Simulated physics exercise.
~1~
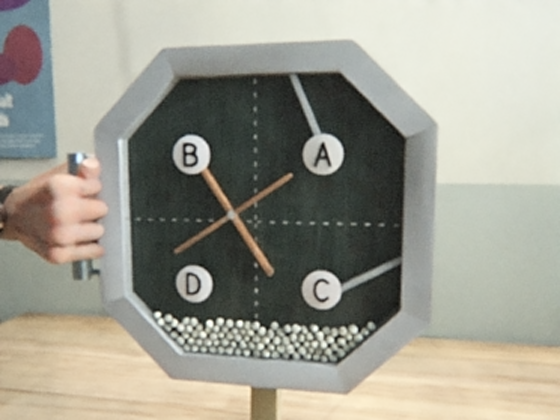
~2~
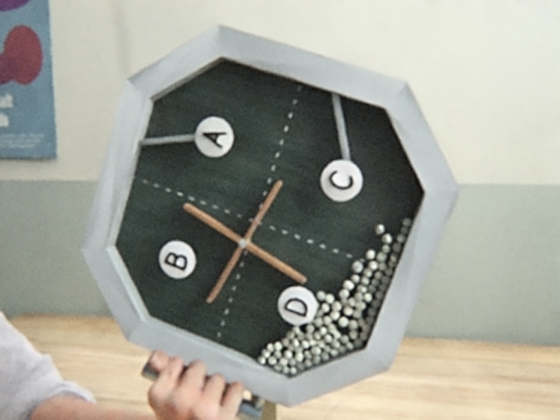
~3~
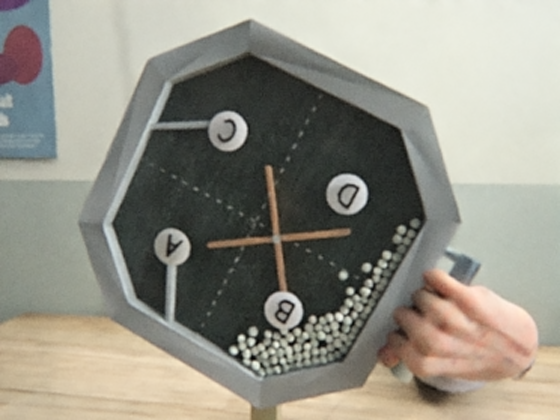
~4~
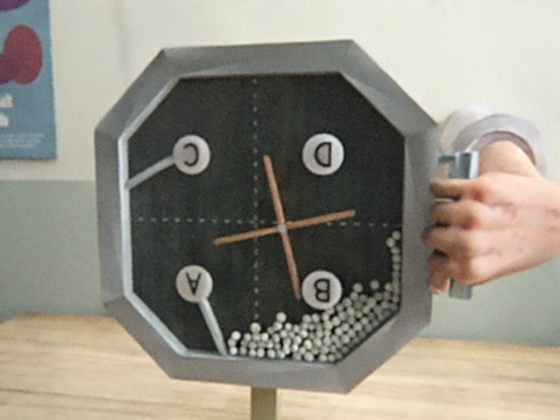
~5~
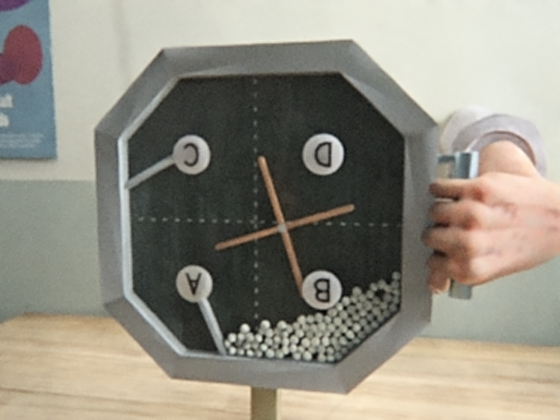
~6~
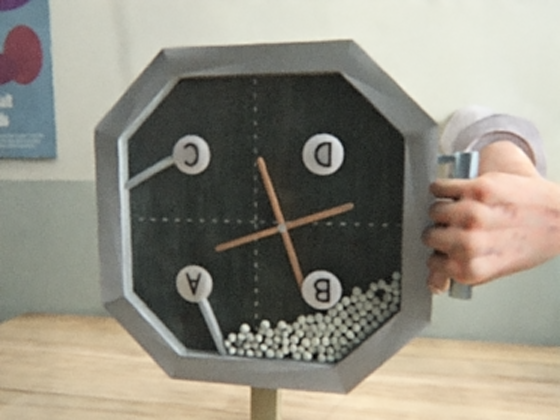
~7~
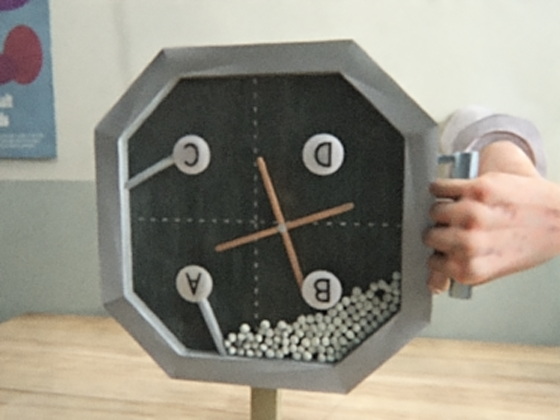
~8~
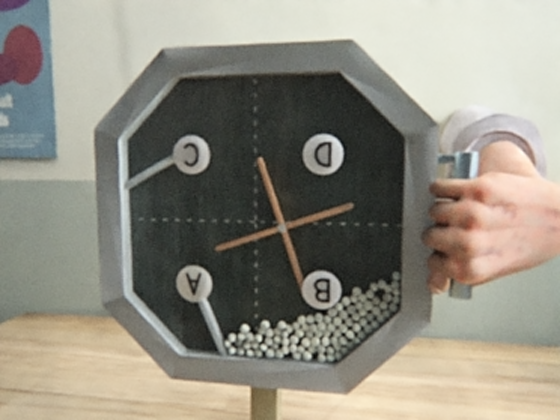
In the video, a hand turns an octagonal grey case of small pale beads anticlockwise through half a turn, carrying a brown cross and lettered discs around. The beads slide along the walls and settle in a slope at lower right, mostly around the upside-down B.
